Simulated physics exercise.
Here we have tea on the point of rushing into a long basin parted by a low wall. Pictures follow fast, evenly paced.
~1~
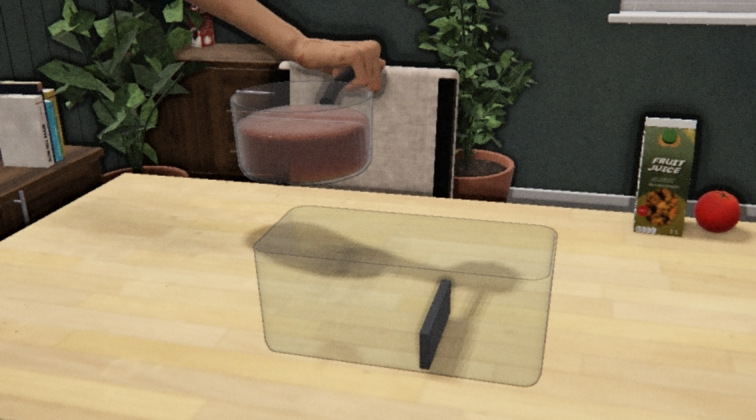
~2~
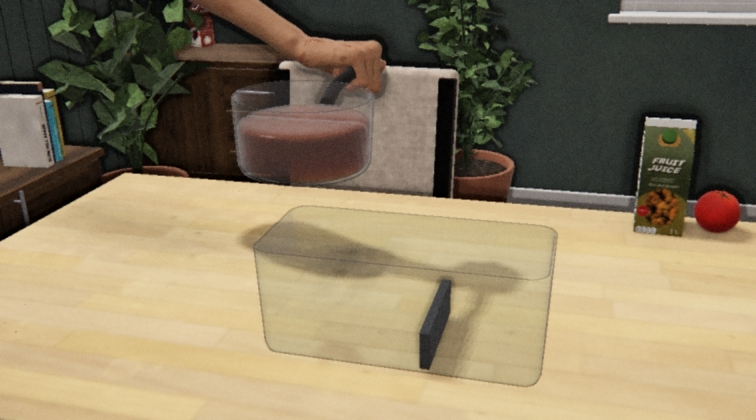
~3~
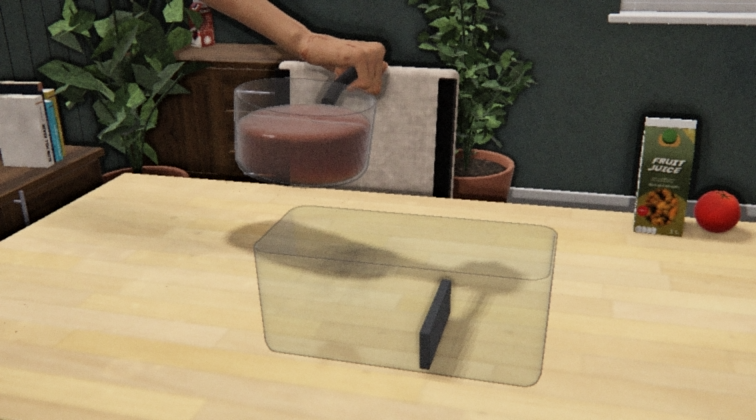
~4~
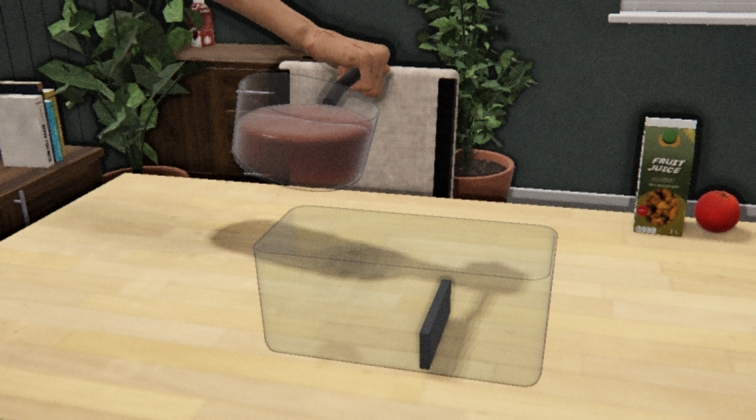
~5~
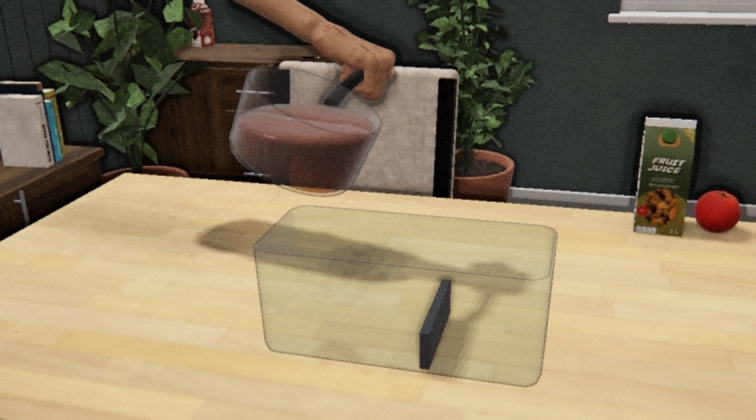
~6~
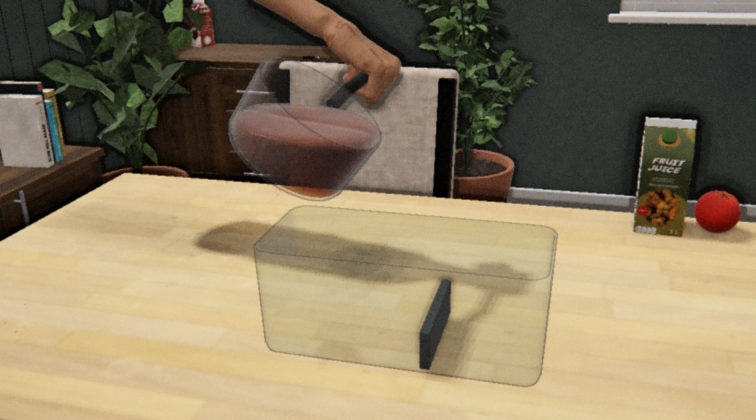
The video shows a hand holding a clear pot of reddish-brown liquid by its handle above a wooden table, behind a transparent basin with a low dark divider, then steadily tilting the pot while the basin stays still.
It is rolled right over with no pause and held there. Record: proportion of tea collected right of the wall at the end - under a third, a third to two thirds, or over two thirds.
Proportion recorded: Under a third.
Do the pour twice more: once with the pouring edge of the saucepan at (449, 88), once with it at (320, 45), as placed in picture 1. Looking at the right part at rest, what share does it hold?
About 80 % the first time, about 15 % the second.
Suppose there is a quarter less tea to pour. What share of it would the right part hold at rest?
It comes to near 5 per cent.
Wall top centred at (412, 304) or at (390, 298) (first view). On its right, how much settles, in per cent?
Around 40 per cent for the first, around 75 per cent for the second.
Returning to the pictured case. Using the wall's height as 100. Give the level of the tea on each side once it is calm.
Some 60 per cent left and 10 right.
A moment on, the saucepan is tipped on its side and 31 per cent is still to pour, 30 is left of the wall and 1 right of it.
Next, the saucepan is tipped right over and 9 per cent is still to pour, 79 is left of the wall and 6 right of it.
Then the saucepan is tipped right over and 2 per cent is still to pour, 74 is left of the wall and 10 right of it.
Later the saucepan is tipped right over and 0 per cent is still to pour, 78 is left of the wall and 12 right of it.
Finally, 79 per cent lies left of the wall, 12 right of it and 9 outside.
